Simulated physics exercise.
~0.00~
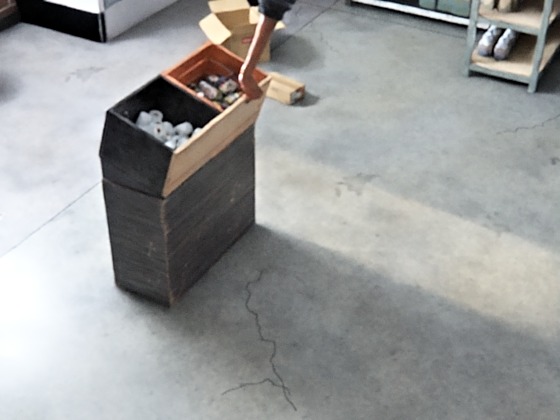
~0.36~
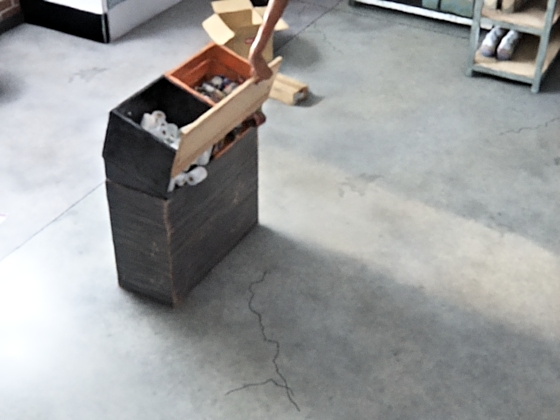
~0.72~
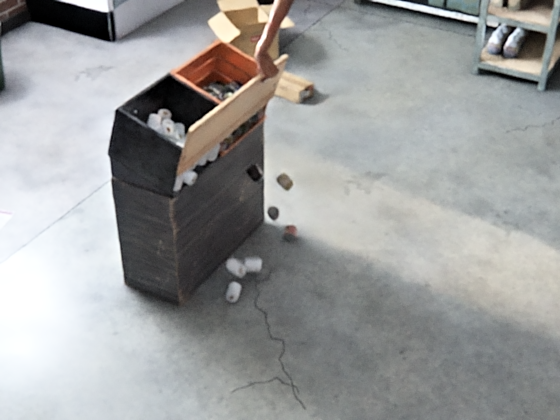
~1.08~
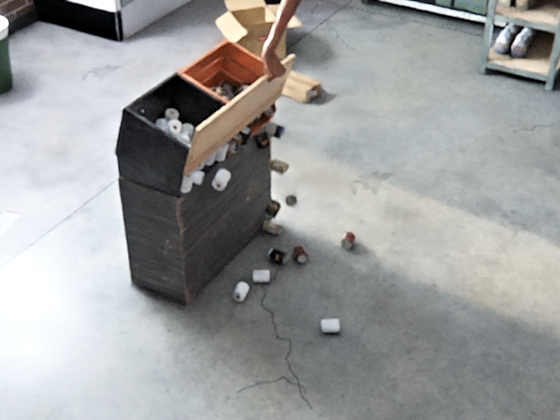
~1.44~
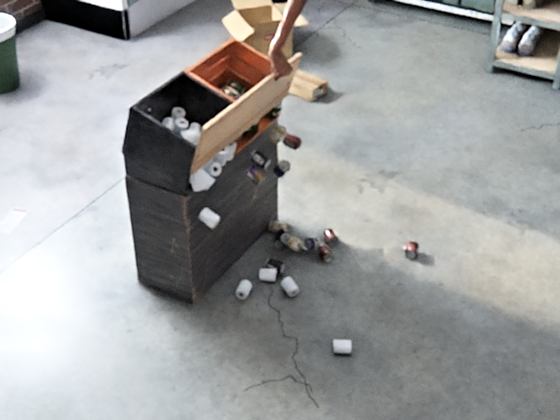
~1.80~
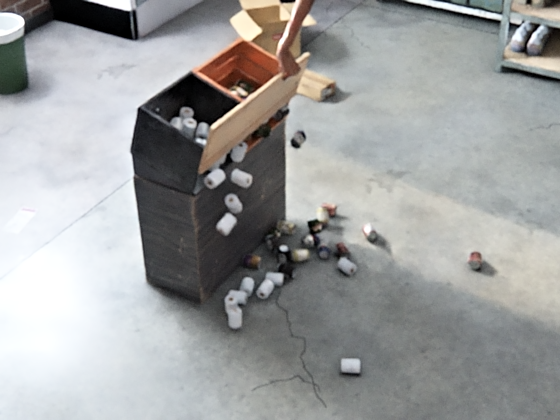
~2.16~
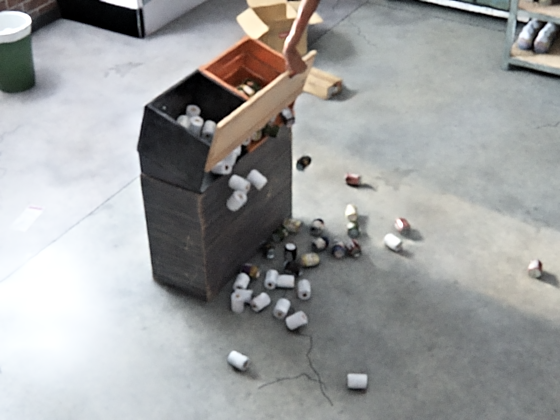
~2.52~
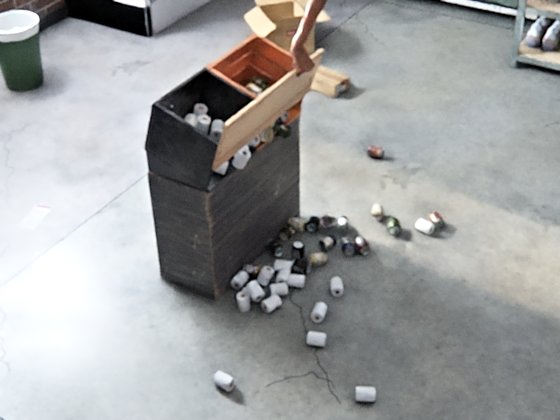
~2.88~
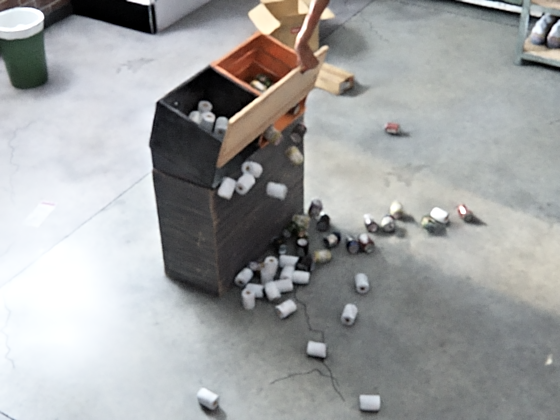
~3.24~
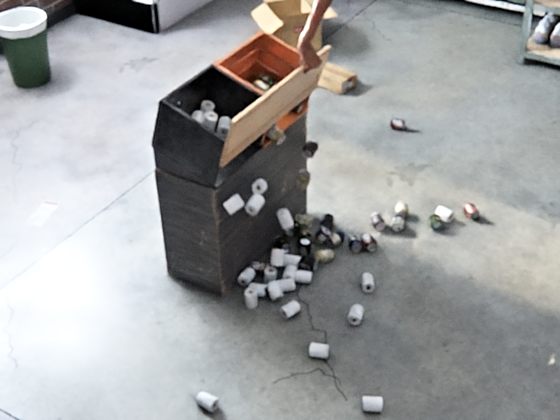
A bare, cracked concrete floor is seen from above at an angle, with shelving holding shoes at the upper right and an open cardboard box behind a dark stand. On the stand sit a black chute of white paper rolls at the left and an orange chute of mini cans behind it. A hand raises the wooden gate across the front, and a few pieces drop out. More cans and rolls then tumble down, some rolling away to the right and toward the viewer. The spill slows, leaving a scattered heap at the stand's base while some rolls remain in the black chute.
